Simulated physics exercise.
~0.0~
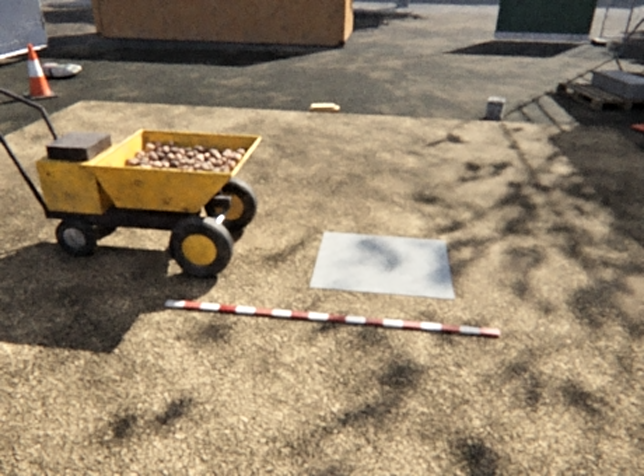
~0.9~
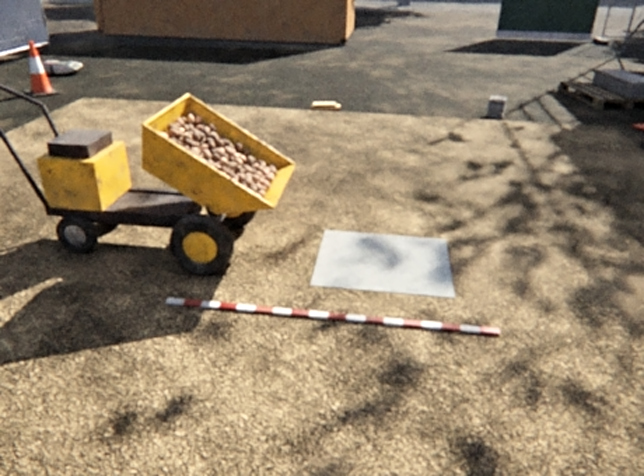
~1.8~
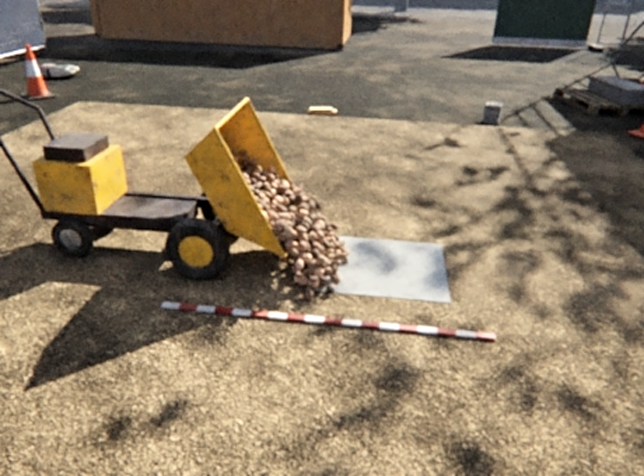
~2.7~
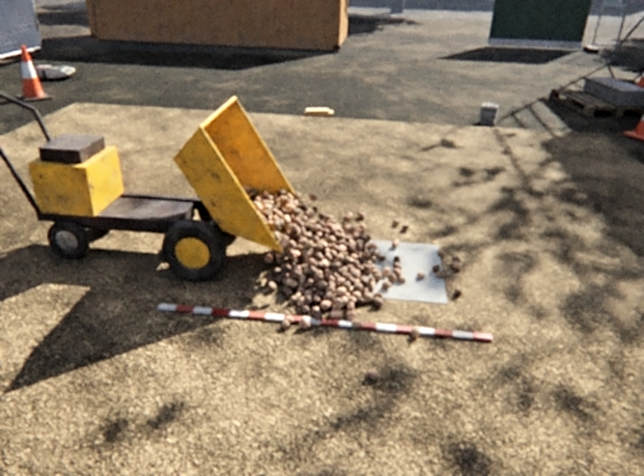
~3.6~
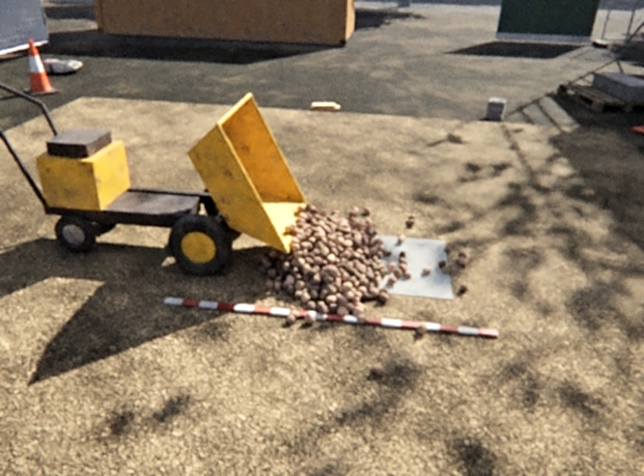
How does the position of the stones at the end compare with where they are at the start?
At the start the stones sit in the level tray of the yellow barrow at the left. At the end they lie lower and farther right, heaped on the ground in front of the tipped tray and partly on the pale sheet.
